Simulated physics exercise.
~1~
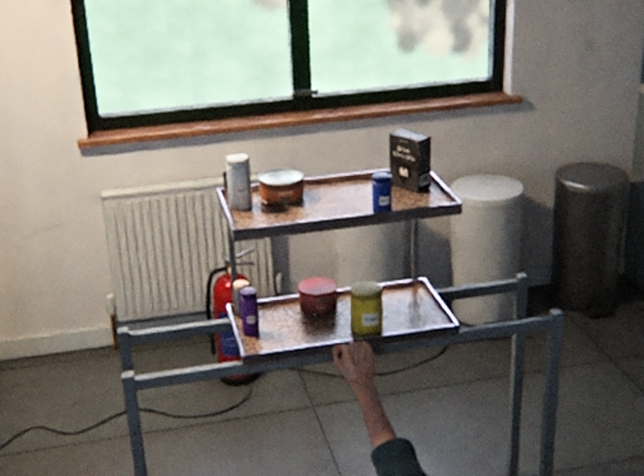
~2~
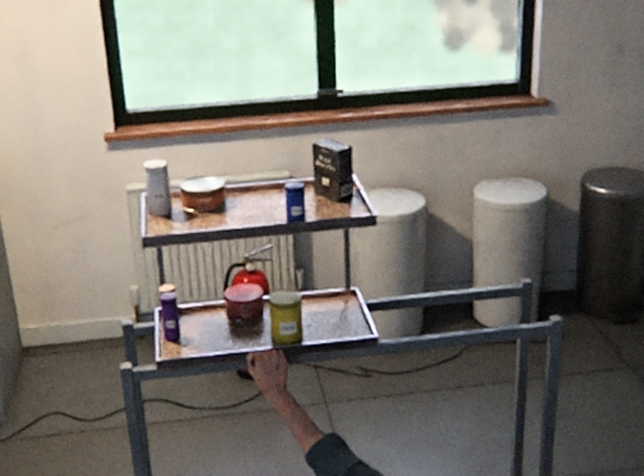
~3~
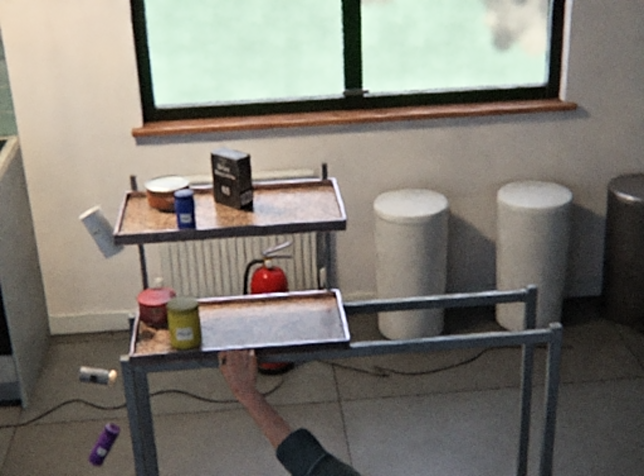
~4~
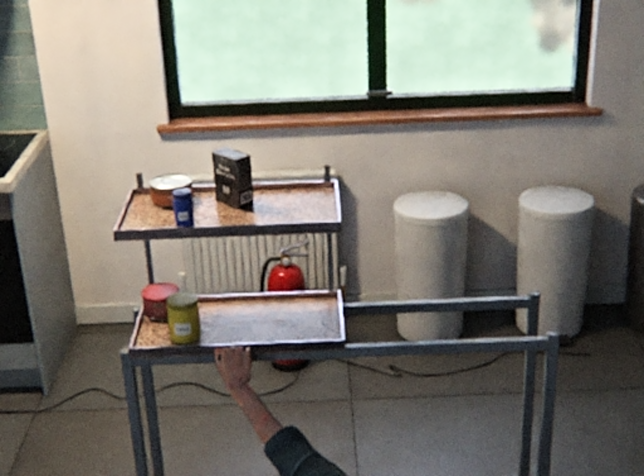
The video shows a hand at a two-tiered metal shelf holding jars, tubs, shakers and a black packet as it slides left and stops. The purple shaker, grey shaker and white jar tumble off the left side, while the remaining items stay upright on the trays.
